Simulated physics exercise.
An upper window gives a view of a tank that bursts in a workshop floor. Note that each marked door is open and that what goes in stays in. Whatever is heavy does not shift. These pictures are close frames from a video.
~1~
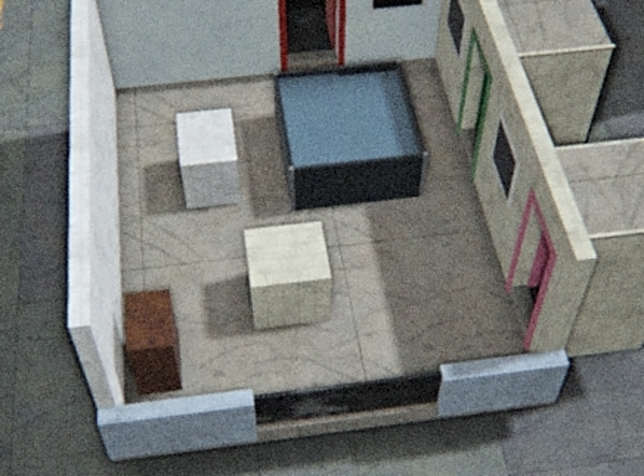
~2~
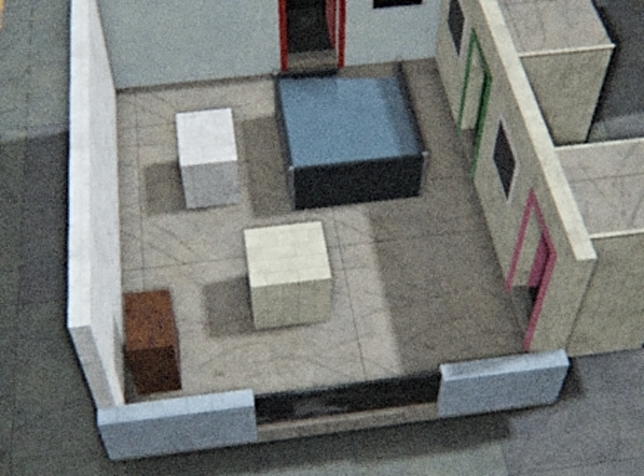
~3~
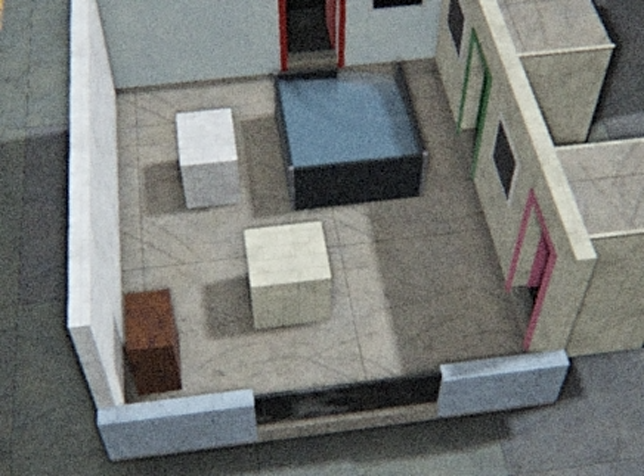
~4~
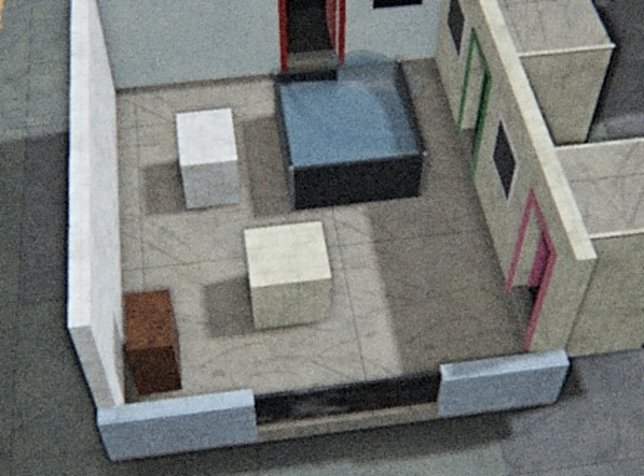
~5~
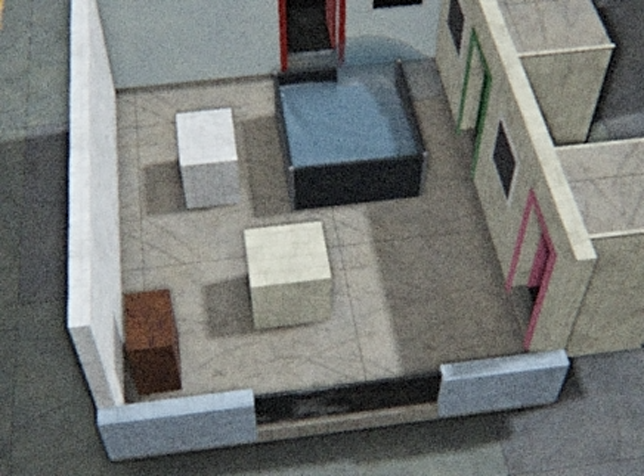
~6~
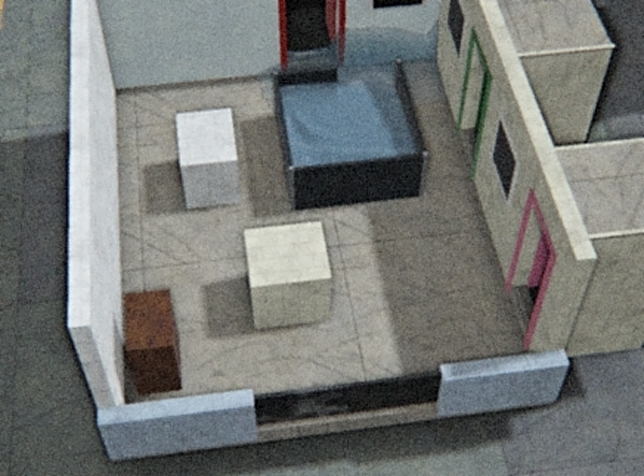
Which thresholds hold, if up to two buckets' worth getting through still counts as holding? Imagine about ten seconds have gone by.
The pink door holds; the green door holds; the red door does not hold.
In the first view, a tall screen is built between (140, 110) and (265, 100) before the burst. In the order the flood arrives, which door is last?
Answer - the one in pink.
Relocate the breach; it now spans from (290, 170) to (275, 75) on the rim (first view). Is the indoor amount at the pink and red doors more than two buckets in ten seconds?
Pink: Below; red: Below.
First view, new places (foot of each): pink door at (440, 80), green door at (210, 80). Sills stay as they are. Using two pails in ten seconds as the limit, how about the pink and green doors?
Note: Pink door crosses the line; green door remains short of it.
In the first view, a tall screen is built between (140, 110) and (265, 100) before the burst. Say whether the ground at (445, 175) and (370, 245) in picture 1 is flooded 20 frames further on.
Result by location - first soaked, second parched.
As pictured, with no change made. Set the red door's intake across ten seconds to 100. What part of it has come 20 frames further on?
Something like 90 in a hundred.
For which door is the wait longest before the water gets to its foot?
Answer is the pink door.
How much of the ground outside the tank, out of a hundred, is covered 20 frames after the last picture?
That works out to some 65 in a hundred.
A moment on, water covers 20 % of the floor; the pink door not reached, the green door not reached, the red door over two buckets in.
Next, water covers 40 % of the floor; the pink door not reached, the green door wet at the sill, nothing in, the red door far over two buckets in.
Then, water covers 65 % of the floor; the pink door wet at the sill, nothing in, the green door wet at the sill, nothing in, the red door far over two buckets in.
Later, water covers 90 % of the floor; the pink door wet at the sill, nothing in, the green door wet at the sill, nothing in, the red door far over two buckets in.
In the end, water covers 100 % of the floor; the pink door under two buckets in, the green door wet at the sill, nothing in, the red door far over two buckets in.
